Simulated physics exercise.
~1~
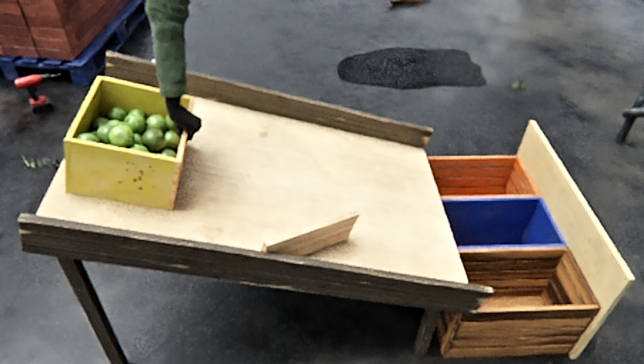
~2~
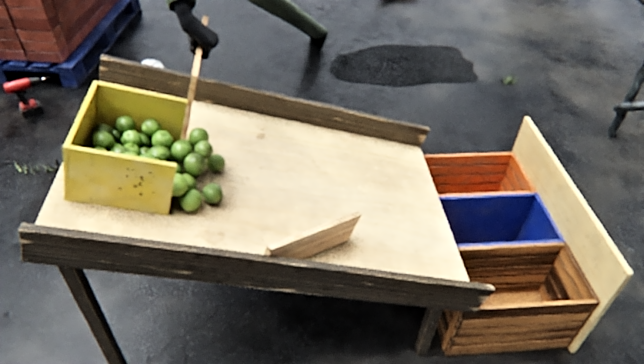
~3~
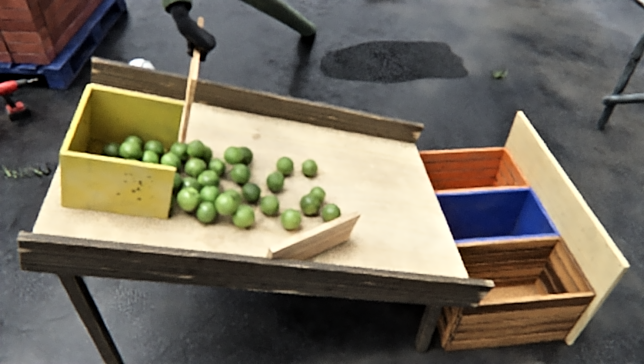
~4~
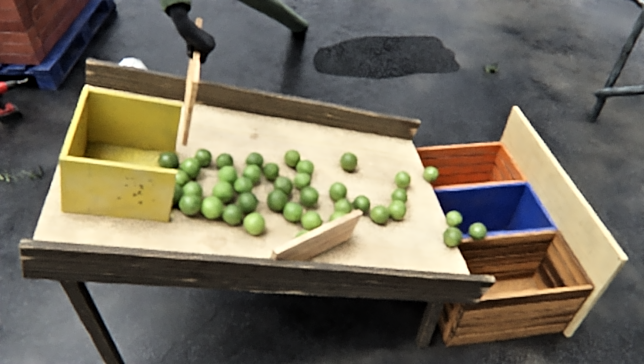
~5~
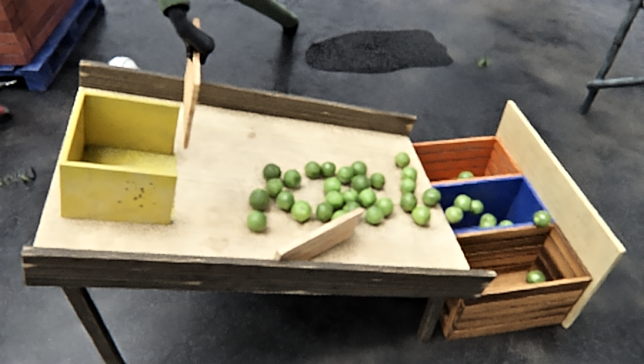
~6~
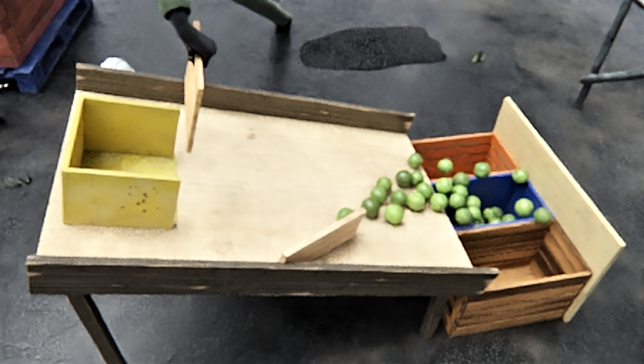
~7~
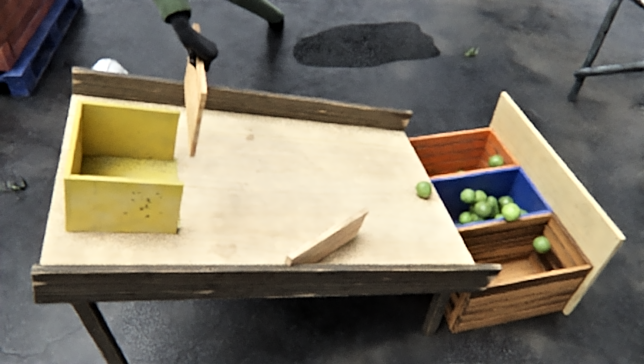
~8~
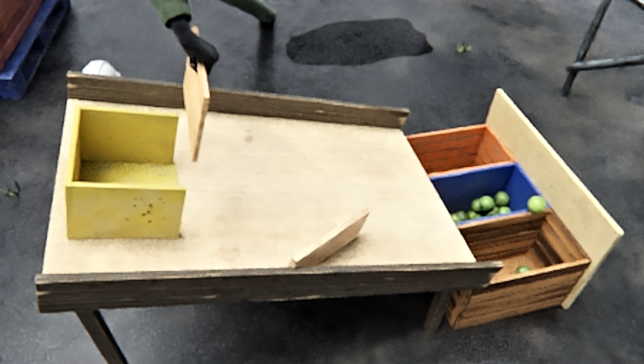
On dark, damp-looking ground outdoors, seen from above and to the side, a pale wooden table slopes down to the right. A yellow pen full of green apples sits at its upper left, a small angled board stands near its lower edge, and orange, blue and brown wooden bins wait at the right. A gloved hand lifts the pen's wooden gate, and the apples spill out and spread down the table. They roll past the angled board and drop off the end, scattering among the bins. The table empties, with most visible apples clustered in the blue bin.
